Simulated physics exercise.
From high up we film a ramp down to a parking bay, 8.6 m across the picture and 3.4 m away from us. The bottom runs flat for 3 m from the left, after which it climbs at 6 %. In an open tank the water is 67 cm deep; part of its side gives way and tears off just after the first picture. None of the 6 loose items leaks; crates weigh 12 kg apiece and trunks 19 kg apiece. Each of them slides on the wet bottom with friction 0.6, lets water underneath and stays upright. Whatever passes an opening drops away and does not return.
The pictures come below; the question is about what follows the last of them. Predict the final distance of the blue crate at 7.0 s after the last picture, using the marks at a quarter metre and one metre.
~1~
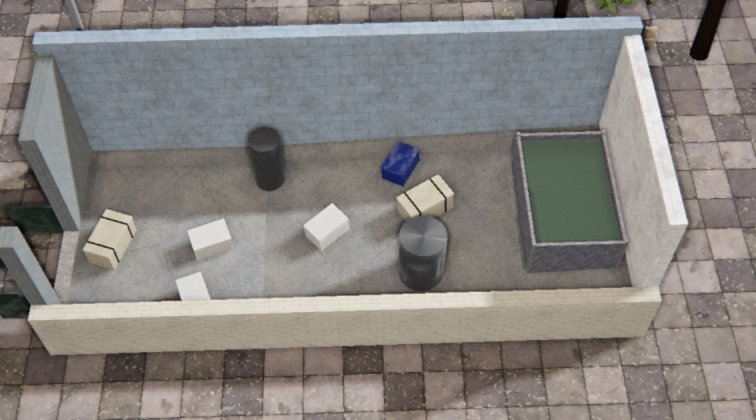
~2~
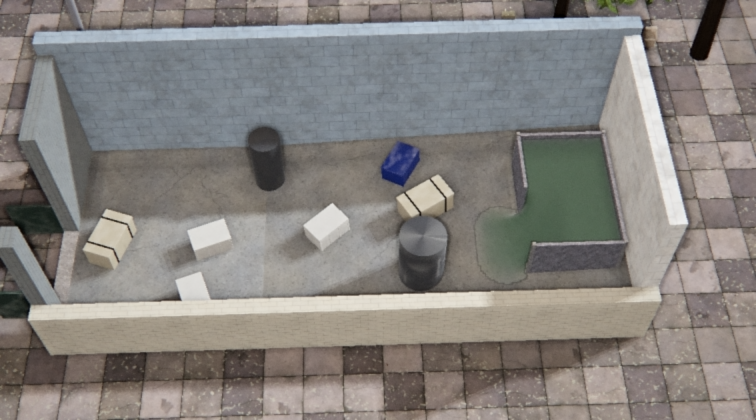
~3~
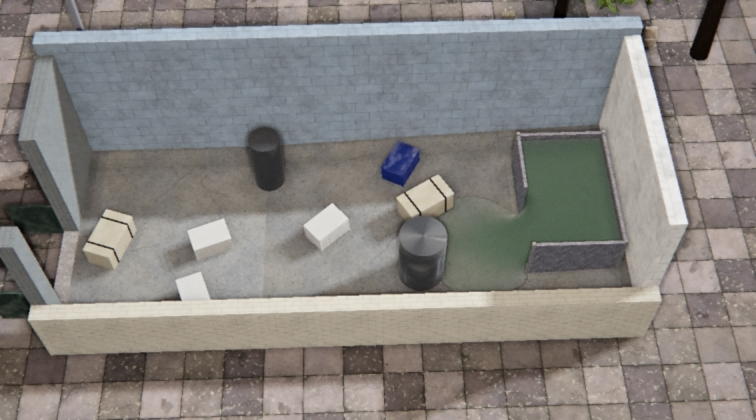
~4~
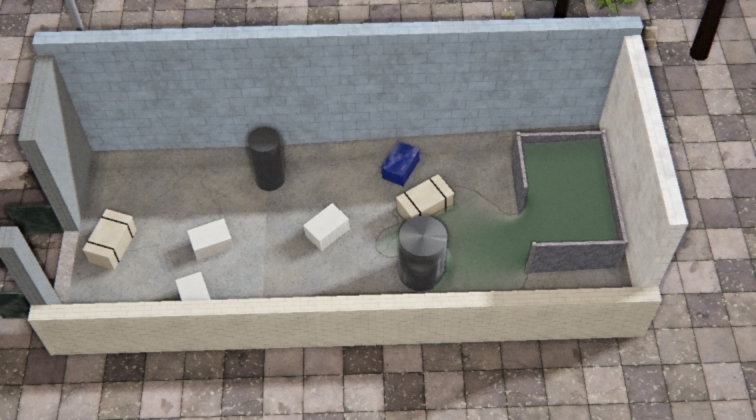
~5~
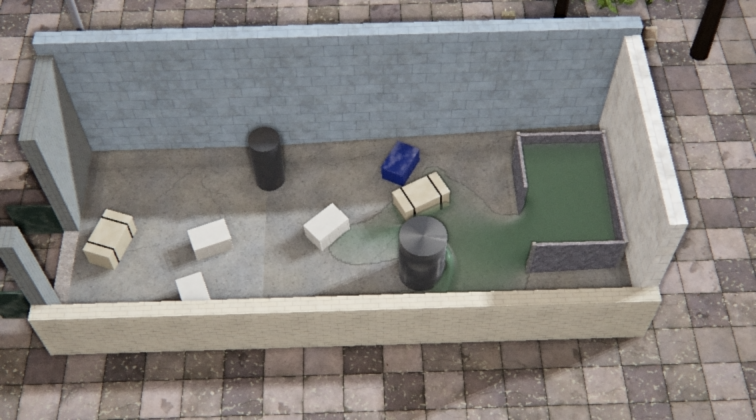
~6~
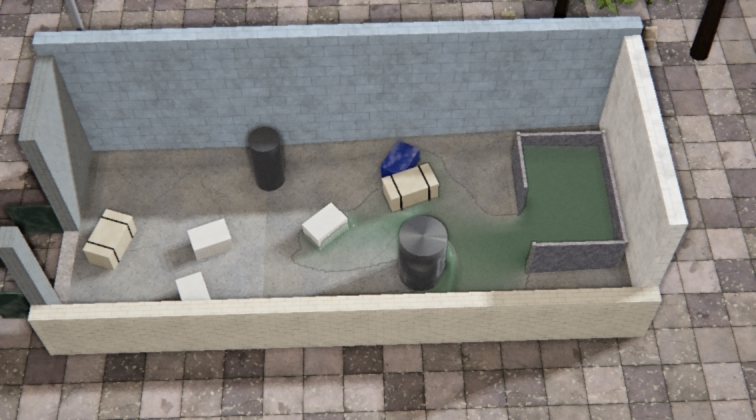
It shifts a modest distance.
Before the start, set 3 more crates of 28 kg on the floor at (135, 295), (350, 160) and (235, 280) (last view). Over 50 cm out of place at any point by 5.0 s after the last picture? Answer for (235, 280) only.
Short answer: Beyond the mark.
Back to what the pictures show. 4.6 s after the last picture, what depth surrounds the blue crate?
Roughly 4 cm.
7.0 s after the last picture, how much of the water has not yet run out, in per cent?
Remaining: Approx. 72 per cent.
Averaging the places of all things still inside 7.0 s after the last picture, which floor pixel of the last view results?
I'd put it close to (267, 188) in the last view.
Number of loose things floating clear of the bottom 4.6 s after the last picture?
I'd say 3 of them.
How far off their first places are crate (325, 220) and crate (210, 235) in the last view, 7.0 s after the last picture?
350 cm; gone out.
Then, 0.6 s after the last picture the blue crate is near (394, 145), 0.3 m from its start, aground; 0 of 6 are out; 0 afloat.
Then, 2.6 s after the last picture the blue crate is near (390, 139), 0.4 m from its start, aground; 1 of 6 are out; 4 afloat.
Then, 4.6 s after the last picture the blue crate is near (390, 139), 0.4 m from its start, aground; 2 of 6 are out; 3 afloat.
Then, 7.0 s after the last picture the blue crate is near (390, 139), 0.4 m from its start, aground; 3 of 6 are out; 2 afloat.
